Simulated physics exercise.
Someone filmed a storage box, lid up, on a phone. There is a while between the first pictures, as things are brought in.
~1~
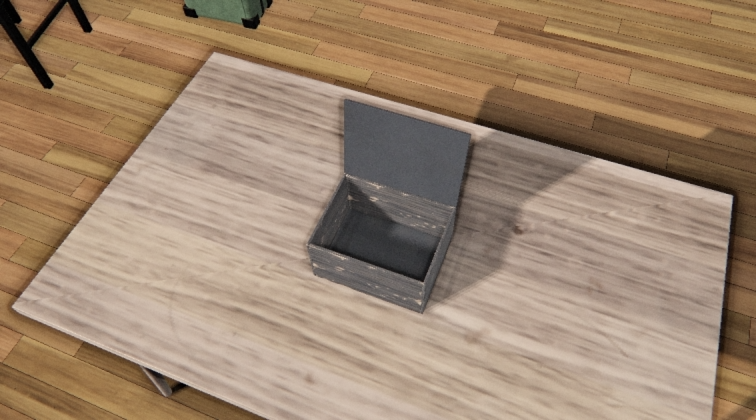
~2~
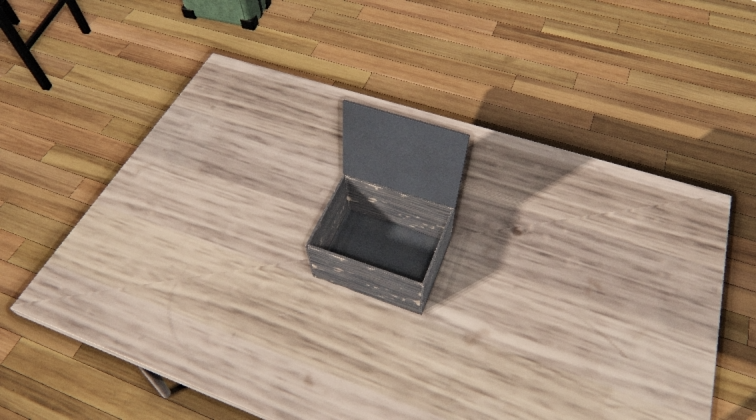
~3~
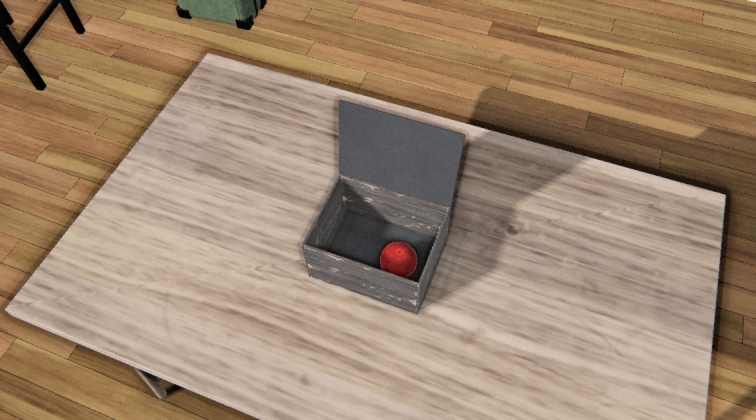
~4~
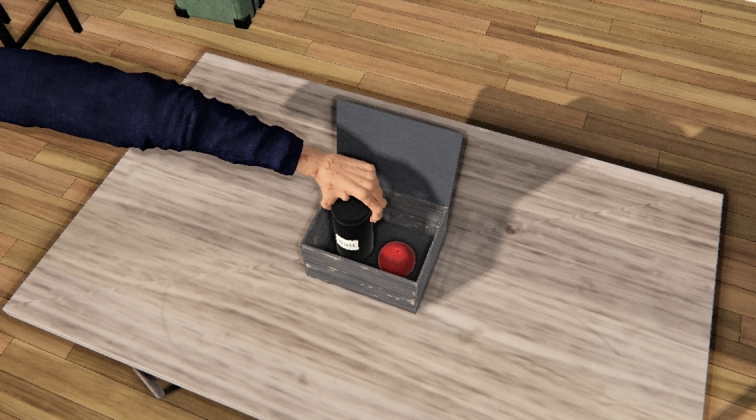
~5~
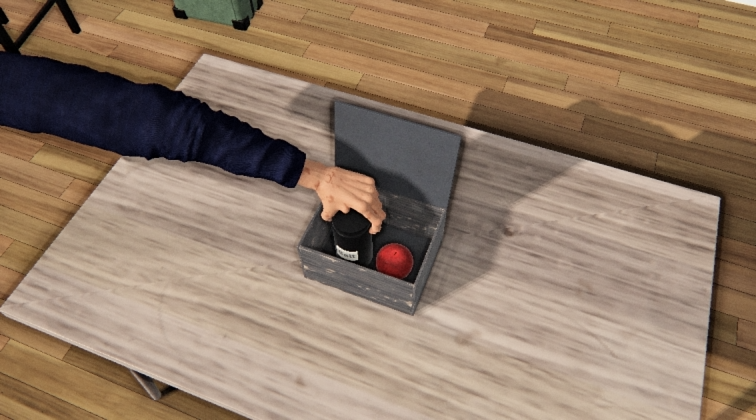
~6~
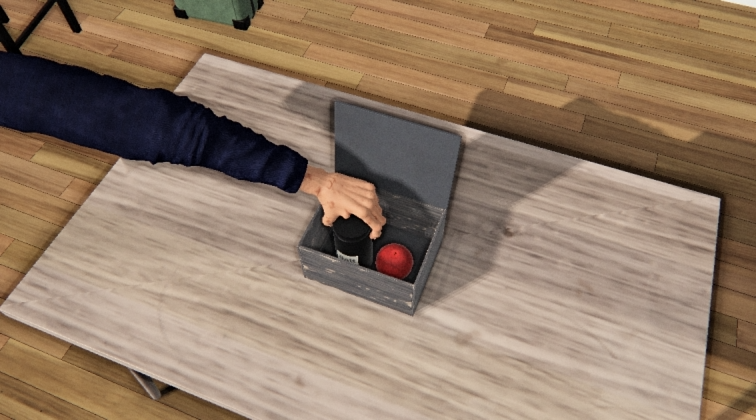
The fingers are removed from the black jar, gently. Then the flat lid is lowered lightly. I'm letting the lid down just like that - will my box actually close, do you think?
No, it won't close.
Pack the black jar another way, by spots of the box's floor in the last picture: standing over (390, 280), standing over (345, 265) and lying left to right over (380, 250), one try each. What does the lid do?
With the first placement it closes properly, with the second it doesn't close, and with the third it closes properly.
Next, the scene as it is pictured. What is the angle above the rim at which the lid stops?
It stays some 20° above the rim.
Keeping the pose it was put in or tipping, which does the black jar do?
By the end the black jar has kept its angle.
Then, 1.20 s later than the last frame, lid starting down.
Then, 1.70 s later than the last frame, lid 50° above the rim.
Then, 2.00 s later than the last frame, lid 22° above the rim.
When it is over, lid 22° above the rim; both as before. End places, in pixels of the last picture, black jar near (353, 241).
